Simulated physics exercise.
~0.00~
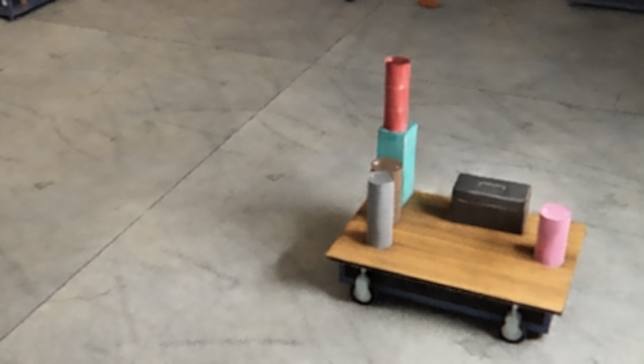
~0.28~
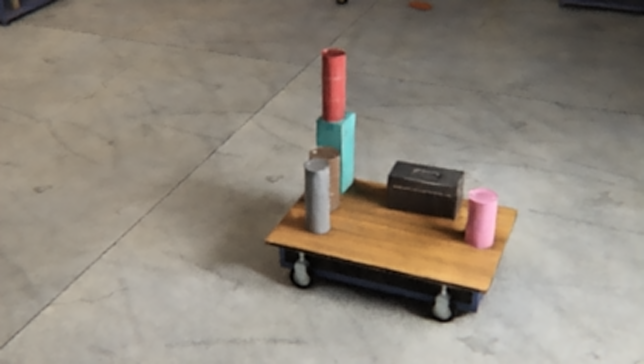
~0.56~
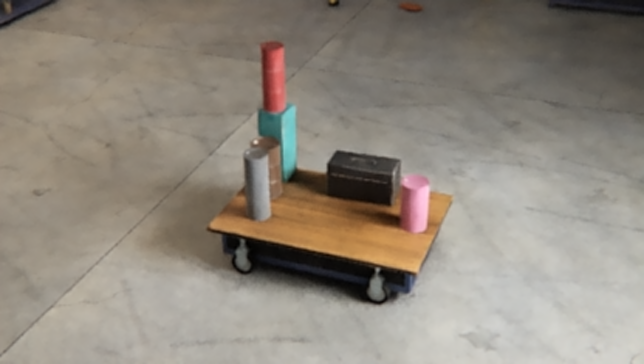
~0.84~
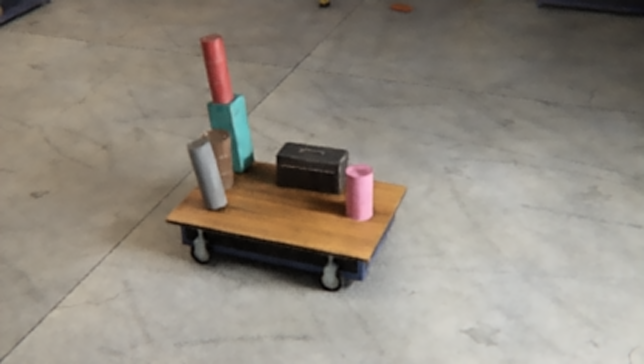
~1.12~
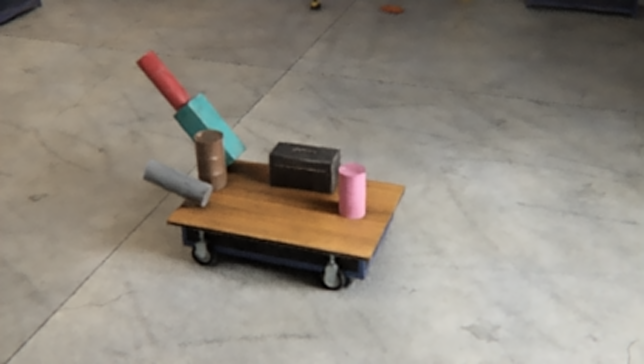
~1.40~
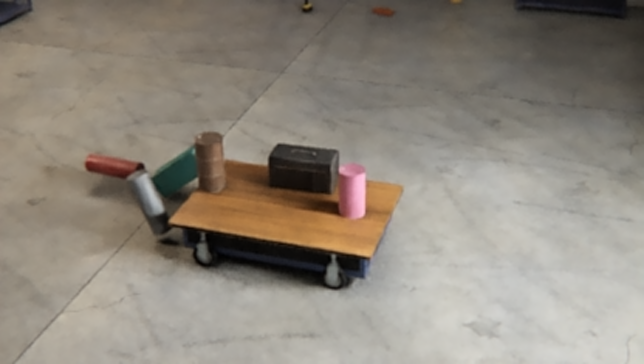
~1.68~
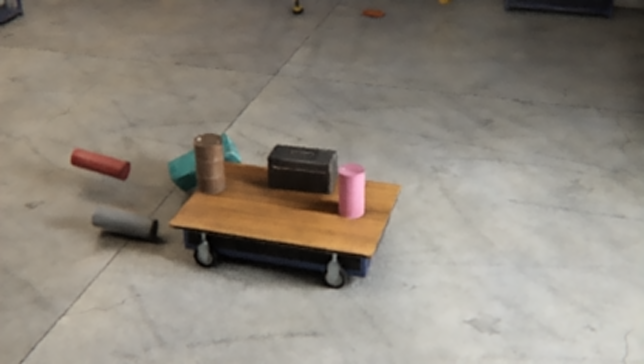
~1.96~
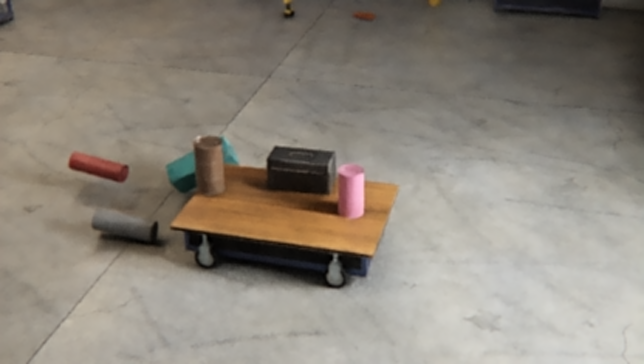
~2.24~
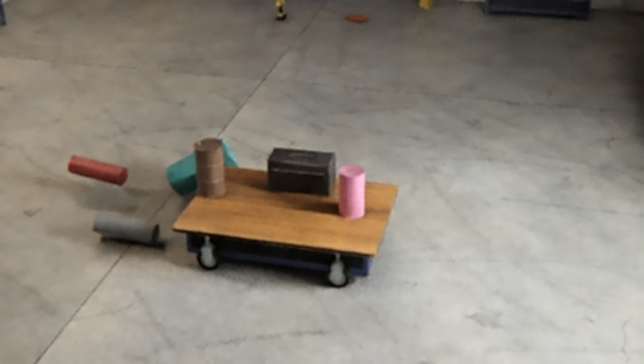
A flat wooden cart on small wheels rolls left across a grey concrete floor, seen from slightly above. On its deck, a red canister sits atop a turquoise box at the back left, near a brown canister and a grey one, with a black toolbox at the back and a pink canister at the right. As the cart comes to a stop, the red canister, turquoise box and grey canister tip left. They topple over the left edge and drop to the floor, where they lie on their sides. The brown canister, toolbox and pink canister remain on the still cart.
